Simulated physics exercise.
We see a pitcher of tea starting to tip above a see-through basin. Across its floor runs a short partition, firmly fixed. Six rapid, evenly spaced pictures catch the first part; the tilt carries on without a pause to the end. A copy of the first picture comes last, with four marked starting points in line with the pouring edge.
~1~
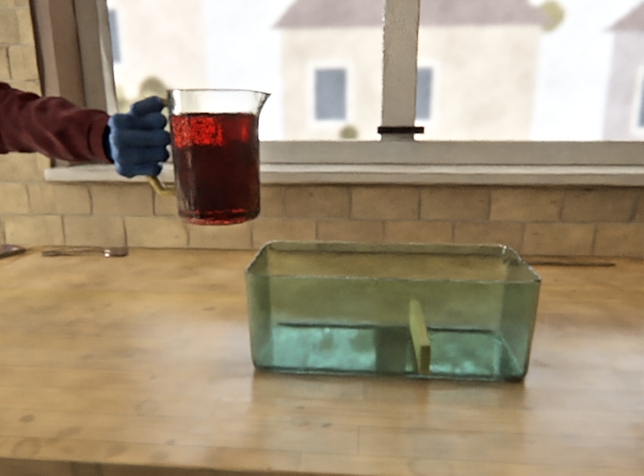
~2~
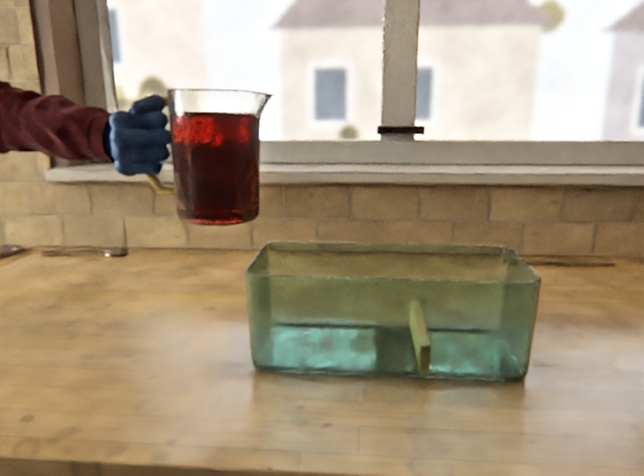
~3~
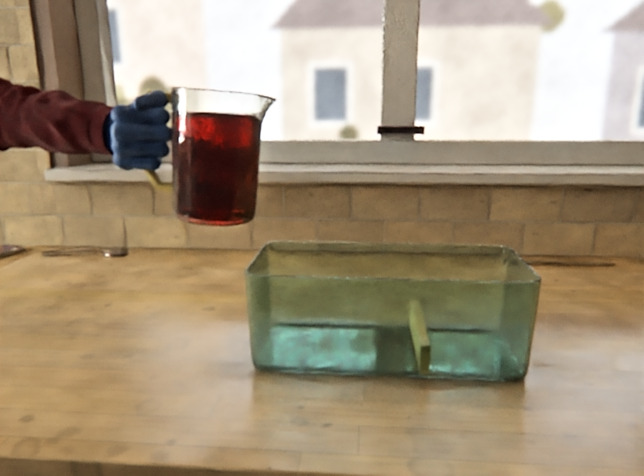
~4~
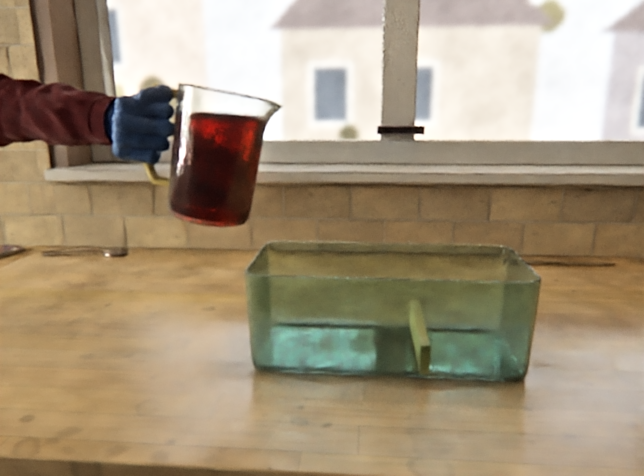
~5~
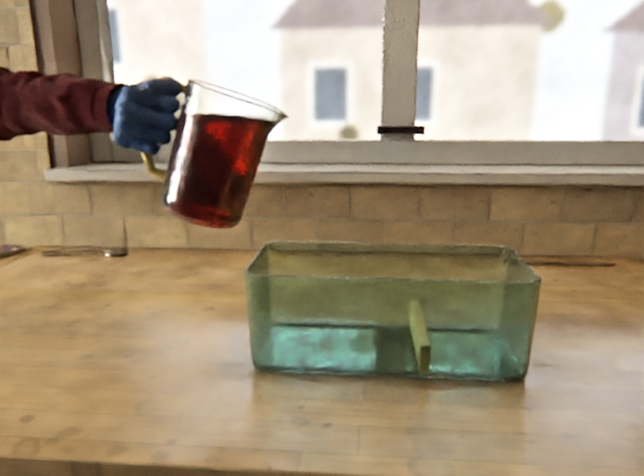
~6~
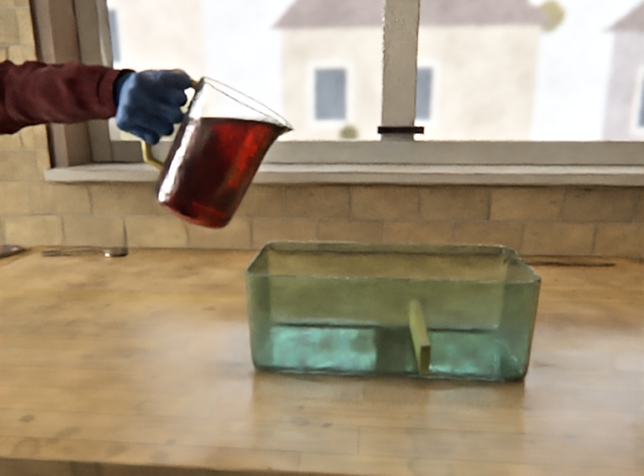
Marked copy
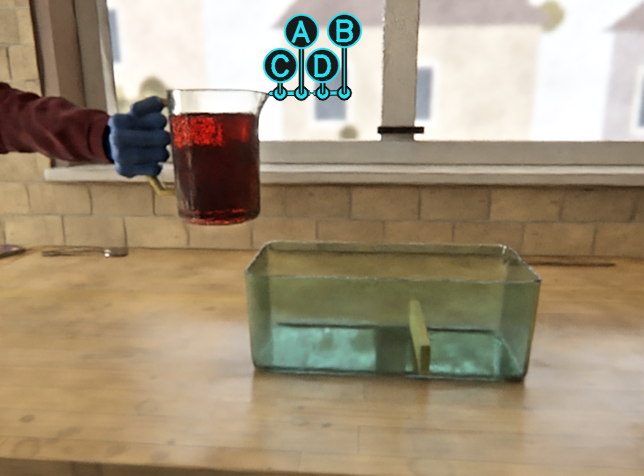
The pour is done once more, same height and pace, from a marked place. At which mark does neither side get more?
Choose B.
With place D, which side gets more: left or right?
The left side.
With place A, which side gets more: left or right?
More ends on the left.
In cyan, A at (301, 93); B at (344, 92); C at (280, 93); D at (322, 93).
If A is chosen, about 88 % ends left of the wall and 9 % right of it.
If B is chosen, about 52 % ends left of the wall and 47 % right of it.
If C is chosen, about 89 % ends left of the wall and 10 % right of it.
If D is chosen, about 83 % ends left of the wall and 14 % right of it; 4 % is lost outside.
